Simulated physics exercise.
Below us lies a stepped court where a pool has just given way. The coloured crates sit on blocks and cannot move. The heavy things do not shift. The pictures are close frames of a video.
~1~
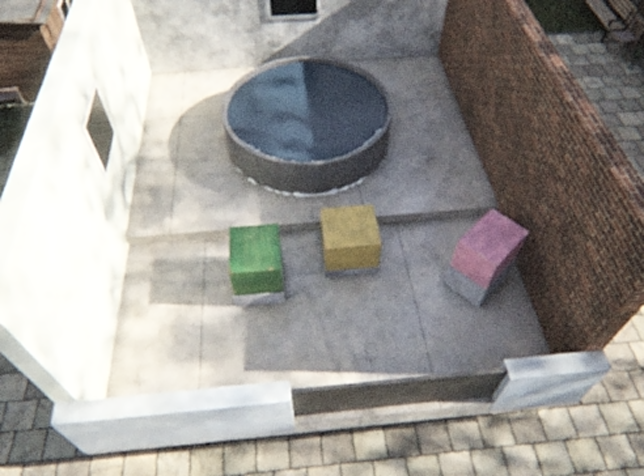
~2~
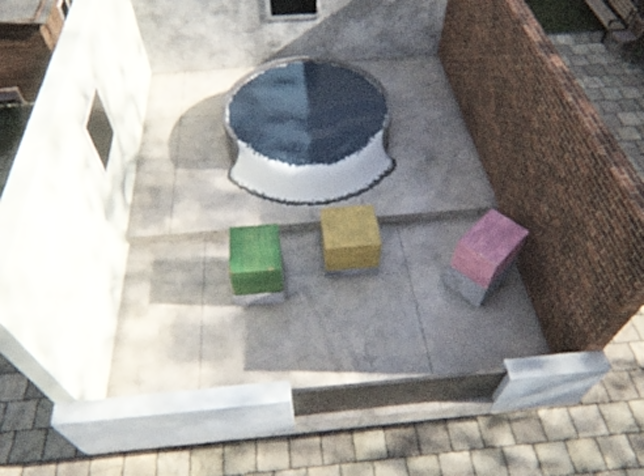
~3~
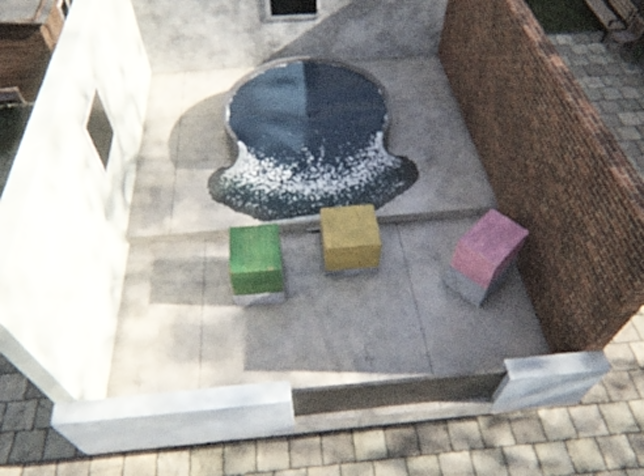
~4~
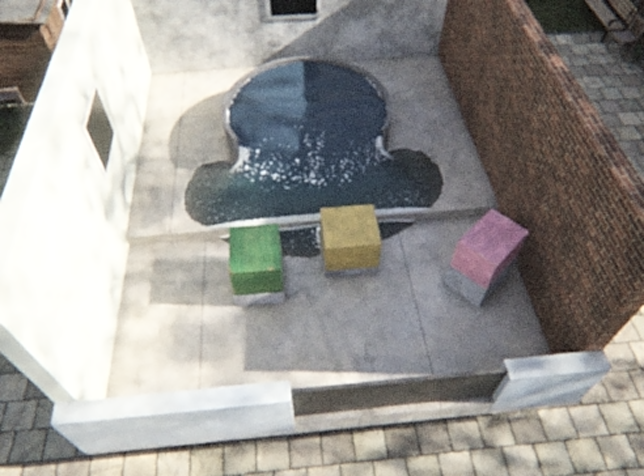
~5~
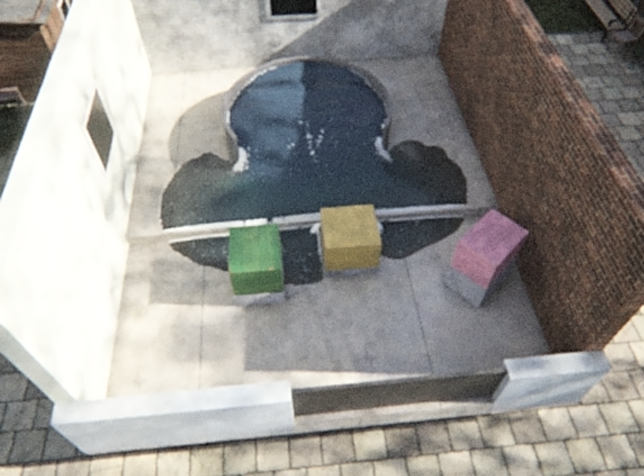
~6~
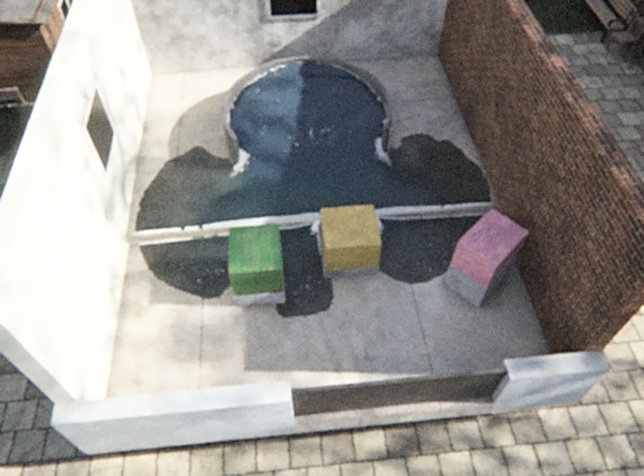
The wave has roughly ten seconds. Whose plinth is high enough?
One by one: The green crate is soaked; the pink crate keeps dry; the yellow crate is soaked.
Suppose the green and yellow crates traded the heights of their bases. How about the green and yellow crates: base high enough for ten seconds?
The green one is topped; the yellow one is topped.
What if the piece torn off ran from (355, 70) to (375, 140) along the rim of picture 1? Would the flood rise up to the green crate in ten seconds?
Green stays dry.
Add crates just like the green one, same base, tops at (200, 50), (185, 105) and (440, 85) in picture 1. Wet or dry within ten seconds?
In turn: Is safe, stays dry, escapes it.
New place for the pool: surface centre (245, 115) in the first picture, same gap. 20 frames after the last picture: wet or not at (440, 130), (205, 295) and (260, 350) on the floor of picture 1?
As listed: Dry, under water, under water.
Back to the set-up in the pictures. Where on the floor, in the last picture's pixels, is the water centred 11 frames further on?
Around (312, 215).
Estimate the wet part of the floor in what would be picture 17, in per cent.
Near 60 in a hundred.
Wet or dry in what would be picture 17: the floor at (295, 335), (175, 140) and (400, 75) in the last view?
In that order: Wet, not flooded, dry.
A moment on, water covers 45 % of the floor; the green crate water round its plinth, the pink crate water round its plinth, the yellow crate water round its plinth.
Next, water covers 60 % of the floor; the green crate water round its plinth, the pink crate water round its plinth, the yellow crate water round its plinth.
Then, water covers 65 % of the floor; the green crate water round its plinth, the pink crate water round its plinth, the yellow crate water round its plinth.
Later, water covers 70 % of the floor; the green crate water round its plinth, the pink crate water round its plinth, the yellow crate water round its plinth.
In the end, water covers 75 % of the floor; the green crate was topped, the pink crate stayed above the water, the yellow crate was topped.
